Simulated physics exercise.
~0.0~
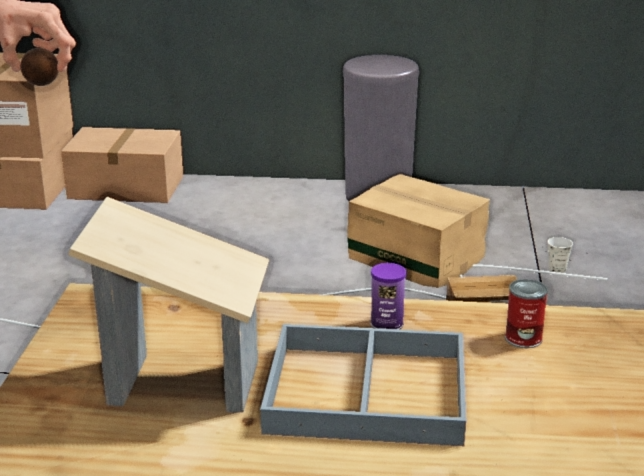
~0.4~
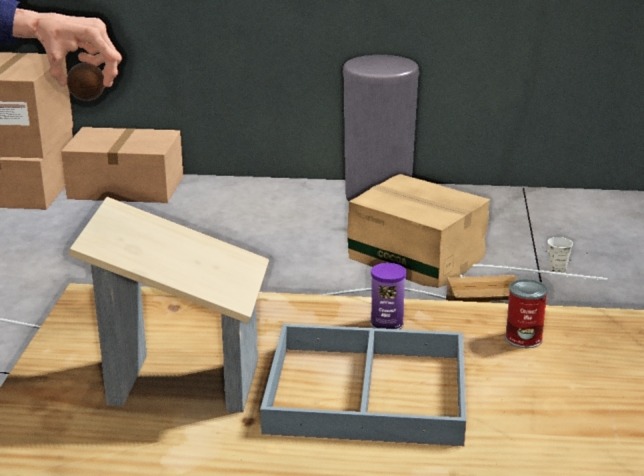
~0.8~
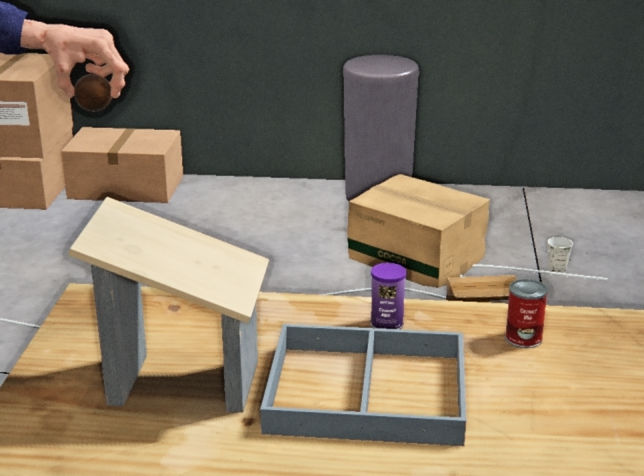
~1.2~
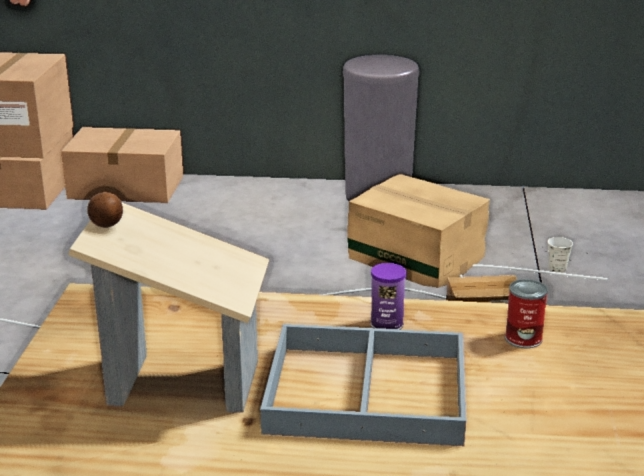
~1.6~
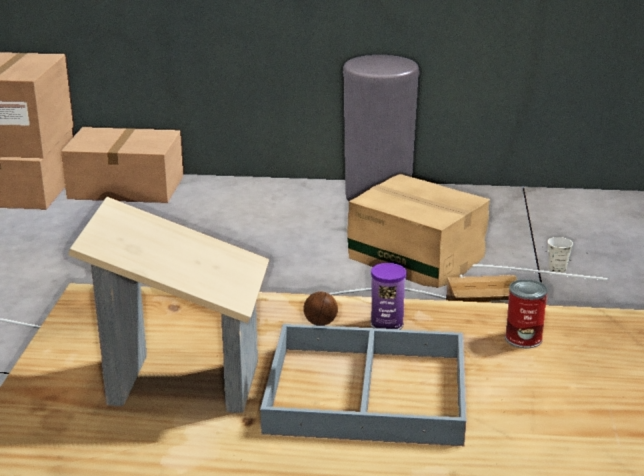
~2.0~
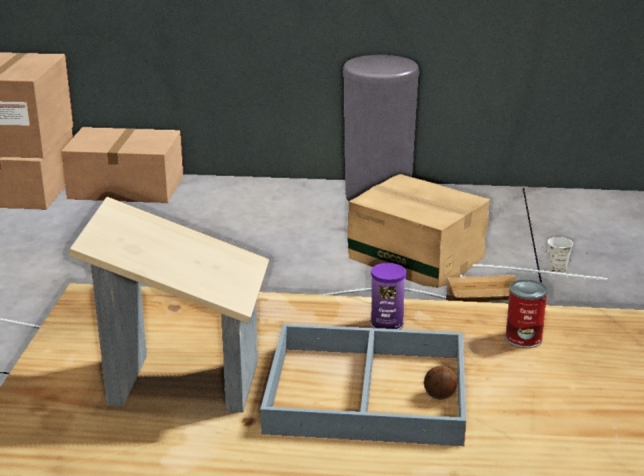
A hand releases a brown ball on a slanted board, and it reaches the tray's farther bay.
